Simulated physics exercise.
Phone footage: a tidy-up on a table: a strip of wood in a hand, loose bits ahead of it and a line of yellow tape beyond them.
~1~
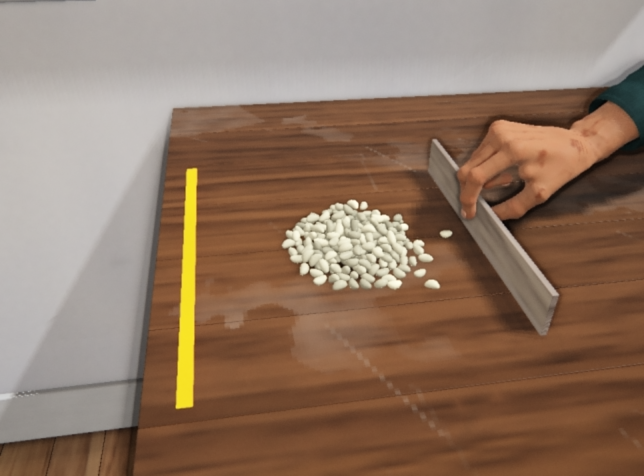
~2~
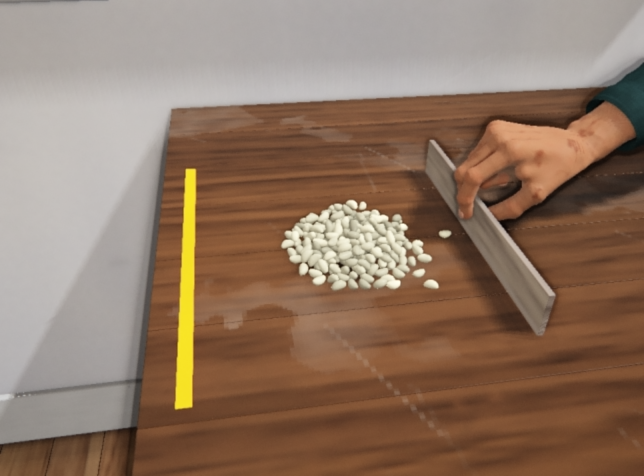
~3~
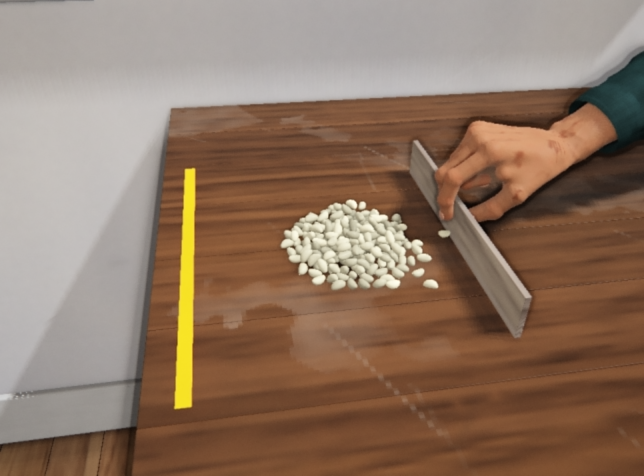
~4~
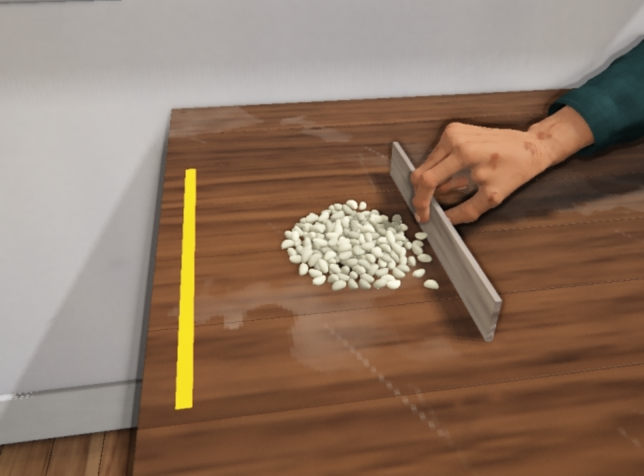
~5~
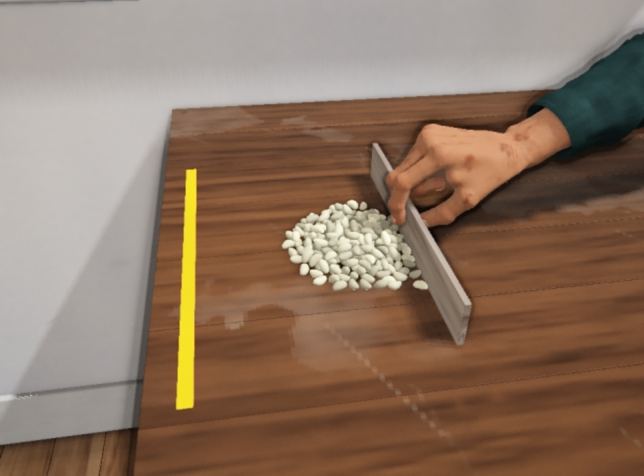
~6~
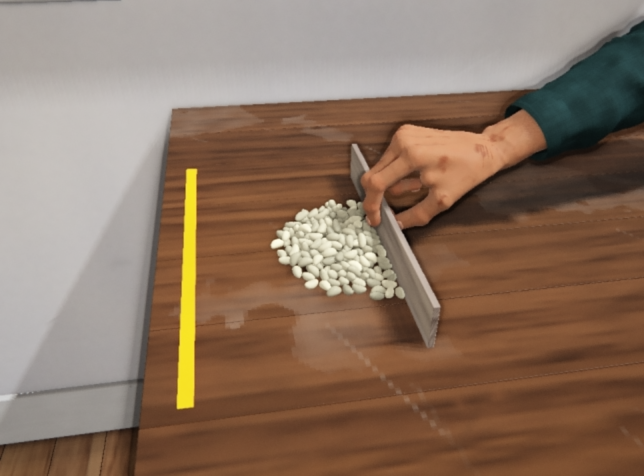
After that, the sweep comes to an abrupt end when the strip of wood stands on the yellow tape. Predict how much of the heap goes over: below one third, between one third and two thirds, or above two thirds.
It loses a share bigger than two thirds.
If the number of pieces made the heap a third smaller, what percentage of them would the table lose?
Expected share: Around 70 %.
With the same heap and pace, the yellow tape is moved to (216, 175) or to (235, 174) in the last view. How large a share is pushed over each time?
Near 40 % and 10 %.
Shortly afterwards, strip of wood still moving, near (281, 217); heap all on the table, its front near (183, 267).
Next, strip of wood stopped at the yellow tape; heap near two thirds over the edge.
Some moments later, strip of wood stopped at the yellow tape; heap the bulk over the edge.
In the end, strip of wood stopped at the yellow tape; heap the bulk over the edge.
